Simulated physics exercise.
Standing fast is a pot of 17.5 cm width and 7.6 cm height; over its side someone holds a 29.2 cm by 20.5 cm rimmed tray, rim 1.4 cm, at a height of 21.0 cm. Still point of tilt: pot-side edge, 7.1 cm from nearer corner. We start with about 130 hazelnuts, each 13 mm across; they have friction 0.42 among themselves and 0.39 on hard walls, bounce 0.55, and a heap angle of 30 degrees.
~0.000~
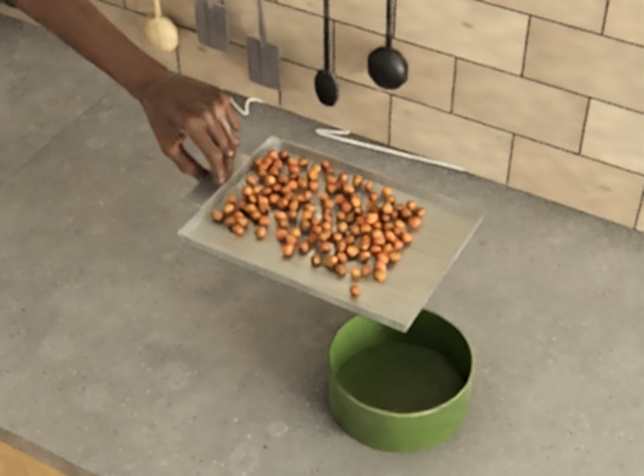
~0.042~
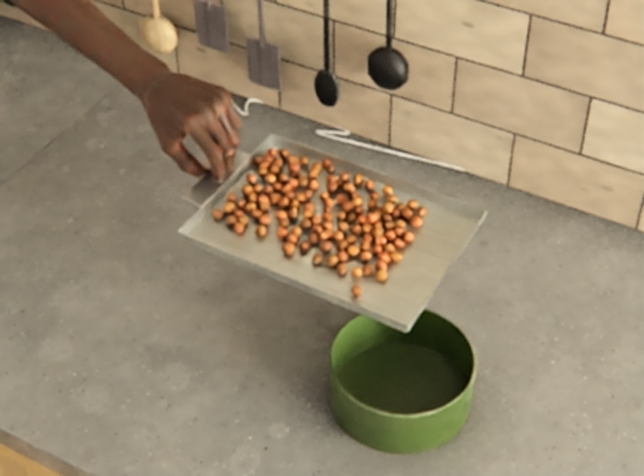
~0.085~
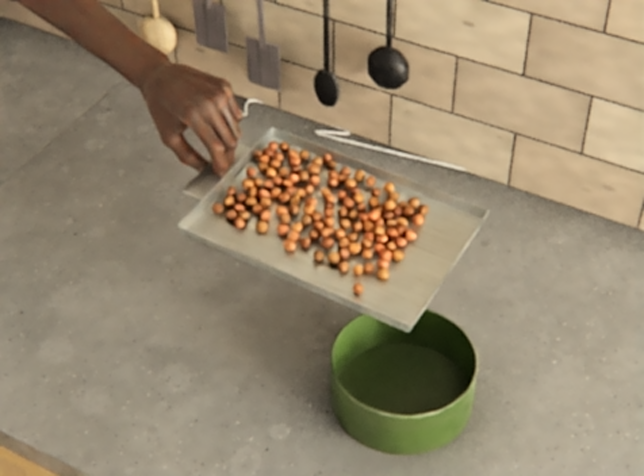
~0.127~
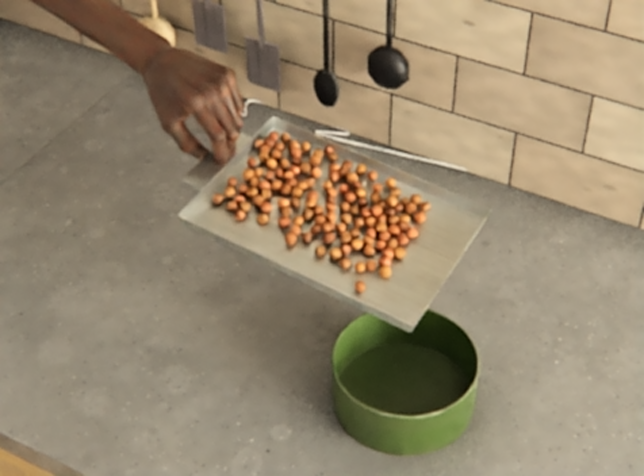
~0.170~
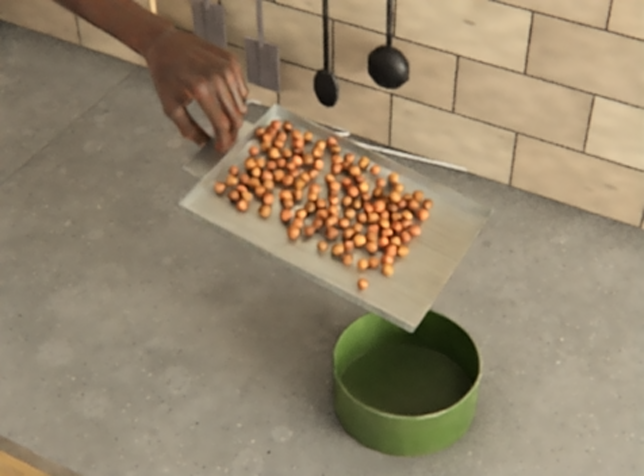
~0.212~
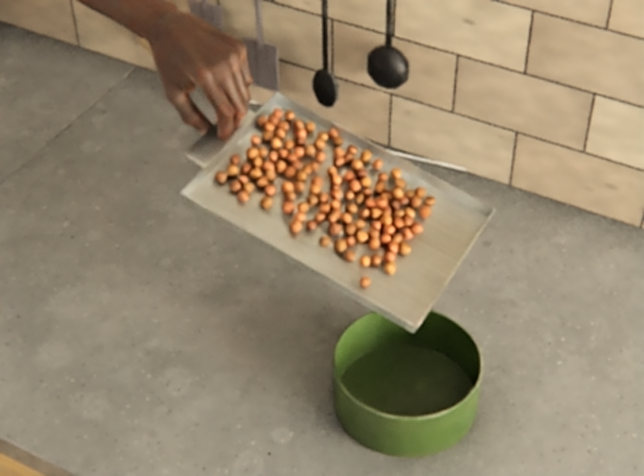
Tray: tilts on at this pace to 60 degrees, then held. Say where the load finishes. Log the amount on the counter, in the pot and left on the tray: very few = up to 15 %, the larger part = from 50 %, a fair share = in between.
Log: Counter = a fair share; pot = very few; tray = the larger part.
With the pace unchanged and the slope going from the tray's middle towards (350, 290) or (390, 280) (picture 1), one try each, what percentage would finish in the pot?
The share comes to roughly 0 in a hundred, then roughly 0 in a hundred.
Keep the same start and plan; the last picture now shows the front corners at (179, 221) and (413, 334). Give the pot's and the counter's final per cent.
Pot: 0, counter: 25.
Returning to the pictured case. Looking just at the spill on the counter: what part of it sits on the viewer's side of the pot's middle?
Roughly 50 per cent.
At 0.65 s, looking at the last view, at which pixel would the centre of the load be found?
Look near (442, 232) in the last picture.
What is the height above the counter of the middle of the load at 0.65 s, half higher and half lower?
Roughly 26 cm.
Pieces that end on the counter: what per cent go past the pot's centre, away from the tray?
100 %.
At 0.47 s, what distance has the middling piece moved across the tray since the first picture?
6 cm.
After 0.47 s, tilt 36 degrees; the tray holds 100 %, the pot 0 %.
Then, at 0.65 s, tilt 52 degrees; the tray holds 100 %, the pot 0 %.
Then, at 0.94 s, tilt 60 degrees; the tray holds 80 %, the pot 0 %.
In the end, at 2.0 s, counter 25 %, pot 0 %, tray 75 %.
